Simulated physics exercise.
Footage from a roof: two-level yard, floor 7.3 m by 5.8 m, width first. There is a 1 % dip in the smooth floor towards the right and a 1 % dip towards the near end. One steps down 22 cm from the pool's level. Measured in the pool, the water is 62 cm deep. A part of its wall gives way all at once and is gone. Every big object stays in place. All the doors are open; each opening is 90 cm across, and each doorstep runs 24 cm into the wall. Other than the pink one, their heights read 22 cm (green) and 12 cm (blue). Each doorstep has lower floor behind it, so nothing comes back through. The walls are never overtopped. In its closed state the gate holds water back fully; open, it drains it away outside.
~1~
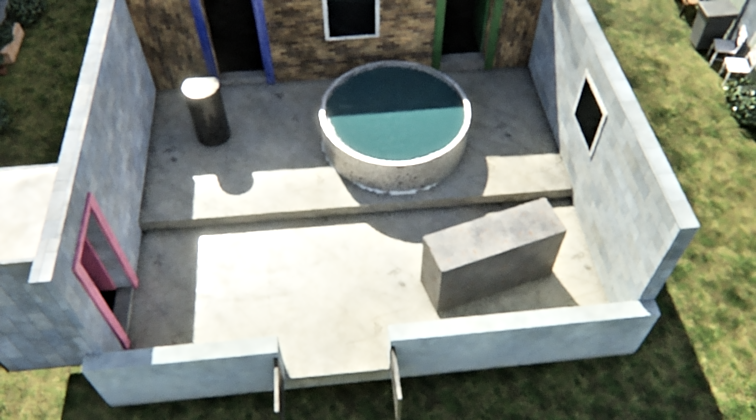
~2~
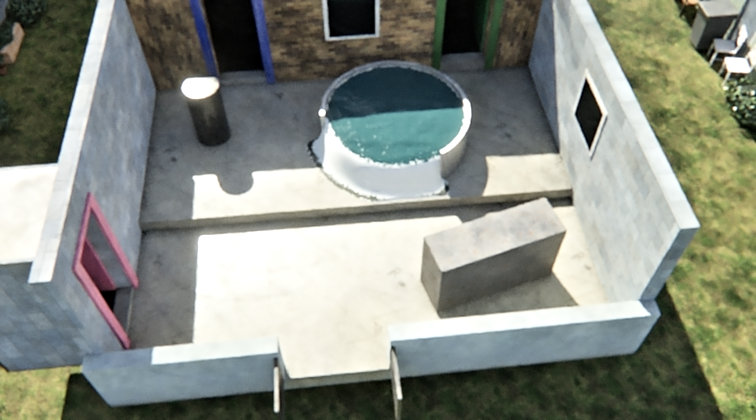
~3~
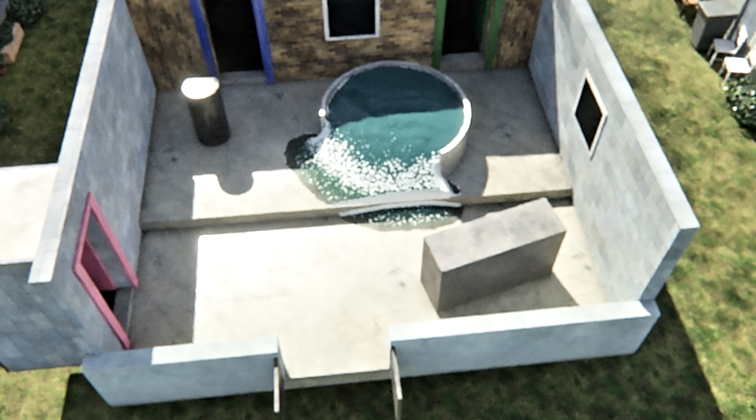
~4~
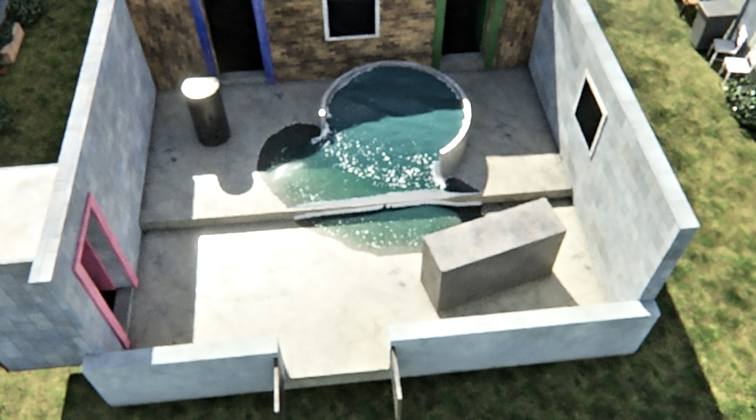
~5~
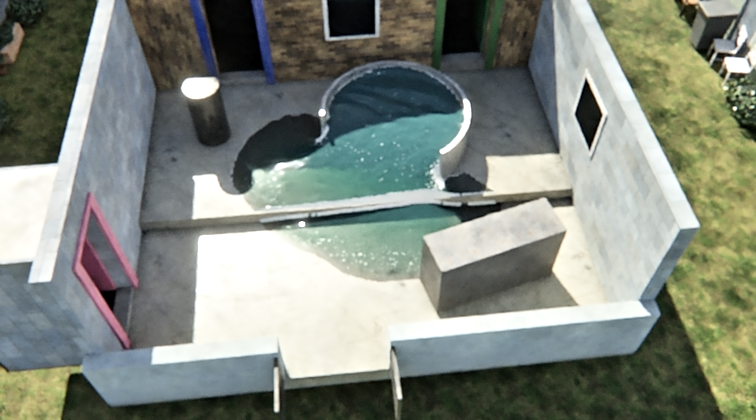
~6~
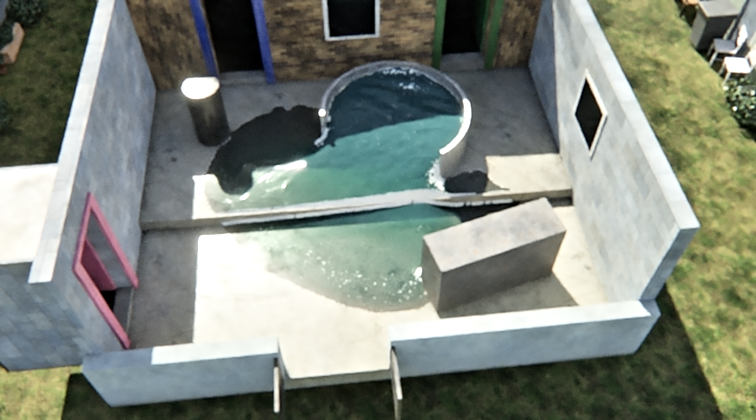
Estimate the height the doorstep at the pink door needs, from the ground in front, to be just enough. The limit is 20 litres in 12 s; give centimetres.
It needs some 20 cm.
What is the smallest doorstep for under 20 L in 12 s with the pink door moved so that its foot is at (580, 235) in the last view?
It needs about 14.5 cm.
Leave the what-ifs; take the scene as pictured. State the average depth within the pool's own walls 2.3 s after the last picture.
Mean depth: Approx. 14 cm.
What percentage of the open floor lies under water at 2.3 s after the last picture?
65 %.
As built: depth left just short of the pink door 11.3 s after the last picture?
You'd measure close to 3.0 cm there.
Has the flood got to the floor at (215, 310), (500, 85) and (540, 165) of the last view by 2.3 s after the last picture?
Going in order: Swamped, untouched, untouched.
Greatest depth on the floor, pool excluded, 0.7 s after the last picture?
I'd put it near 34 cm.
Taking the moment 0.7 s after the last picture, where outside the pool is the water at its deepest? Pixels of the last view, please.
About (421, 266).
Then, 0.7 s after the last picture water covers 55 % of the floor, deepest (34 cm) near (421, 266); it has not reached the pink door.
Then, 2.3 s after the last picture water covers 65 % of the floor, deepest (35 cm) near (149, 376); 25 cm at the pink door, 17 litres in over its 10 cm doorstep.
Then, 11.3 s after the last picture water covers 55 % of the floor, deepest (18 cm) near (613, 331); 3 cm at the pink door, 96 litres in over its 10 cm doorstep.
At the pink door as built, the water peaked near 25 cm, 2.7 s after the last picture.
Run again over the same 12 s with other heights there, 38 litres in over 16 cm, 13 litres over 22 cm. The limit of 20 litres is kept from about 20 cm up.
